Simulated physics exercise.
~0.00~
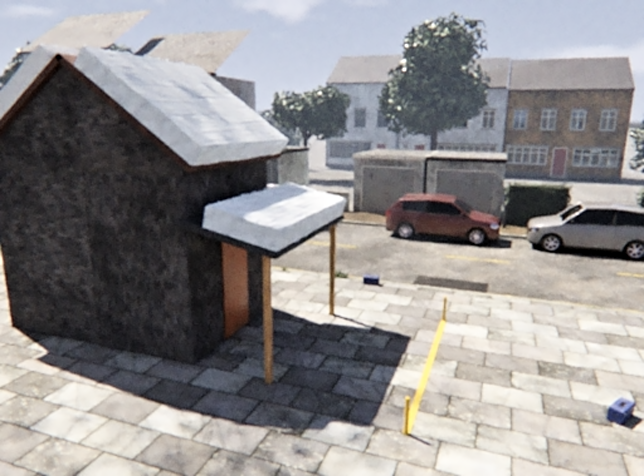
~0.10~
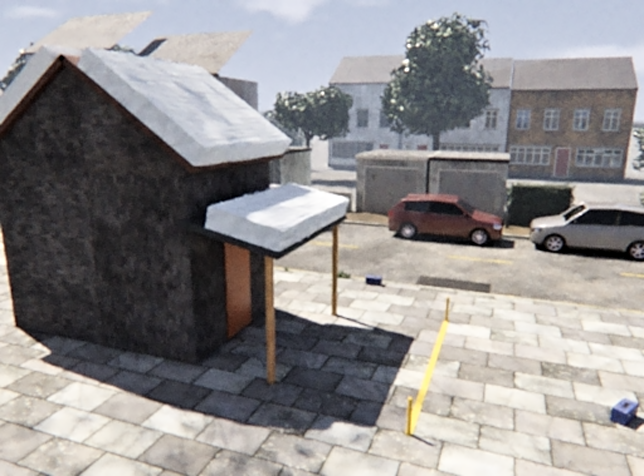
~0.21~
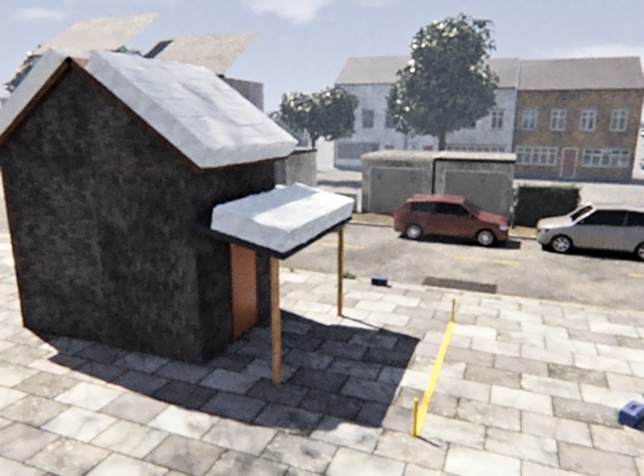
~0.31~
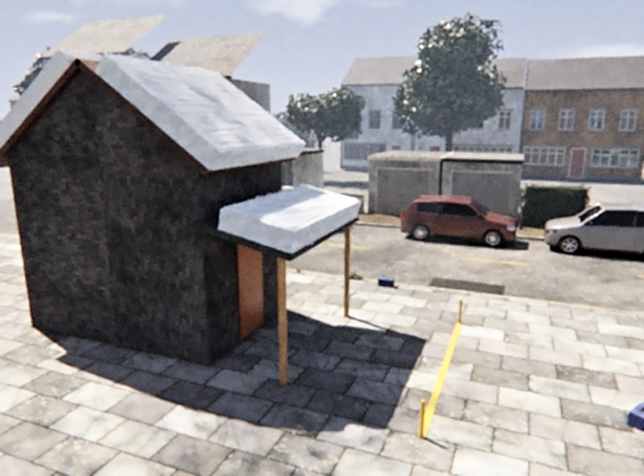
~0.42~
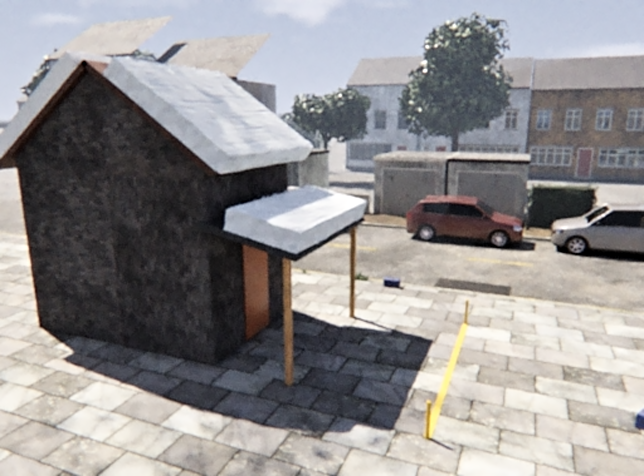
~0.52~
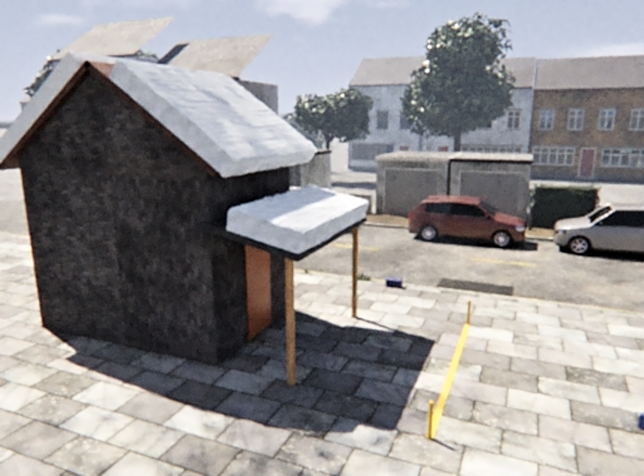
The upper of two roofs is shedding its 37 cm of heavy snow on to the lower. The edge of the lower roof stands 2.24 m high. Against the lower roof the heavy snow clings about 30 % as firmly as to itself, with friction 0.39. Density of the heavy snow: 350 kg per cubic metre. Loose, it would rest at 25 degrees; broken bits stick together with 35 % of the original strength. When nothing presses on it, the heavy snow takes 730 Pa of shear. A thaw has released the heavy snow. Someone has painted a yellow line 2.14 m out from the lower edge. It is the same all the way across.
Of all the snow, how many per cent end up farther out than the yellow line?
I would say about 3 per cent of all the snow ends up past the yellow line.
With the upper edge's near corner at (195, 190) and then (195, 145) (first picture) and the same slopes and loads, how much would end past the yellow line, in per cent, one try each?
First try 0 %, second try 18 %.
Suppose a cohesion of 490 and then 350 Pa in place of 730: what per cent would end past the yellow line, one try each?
16 in a hundred, followed by 20 in a hundred.
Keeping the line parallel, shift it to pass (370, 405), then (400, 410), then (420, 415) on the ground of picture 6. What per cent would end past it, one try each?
One by one: 25 in a hundred, 14 in a hundred, 7 in a hundred.
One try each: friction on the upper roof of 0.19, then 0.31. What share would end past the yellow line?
Respectively near 25 % and near 18 %.
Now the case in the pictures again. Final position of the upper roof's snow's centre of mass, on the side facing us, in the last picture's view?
Centre: Approx. (324, 321) px, near face.
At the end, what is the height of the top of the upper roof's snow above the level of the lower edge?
0.8 m or so.
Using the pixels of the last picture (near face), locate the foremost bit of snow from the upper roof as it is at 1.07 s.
You'll find it close to (261, 207).
By 1.07 s, none is below the lower edge and 0 % is past the line.
By 1.71 s, none is below the lower edge and 0 % is past the line.
By 2.36 s, 19 % is below the lower edge and 0 % is past the line.
By 3.00 s, 49 % is below the lower edge and 2 % is past the line.
By 4.50 s, at the end, 57 % is below the lower edge and 3 % is past the line.
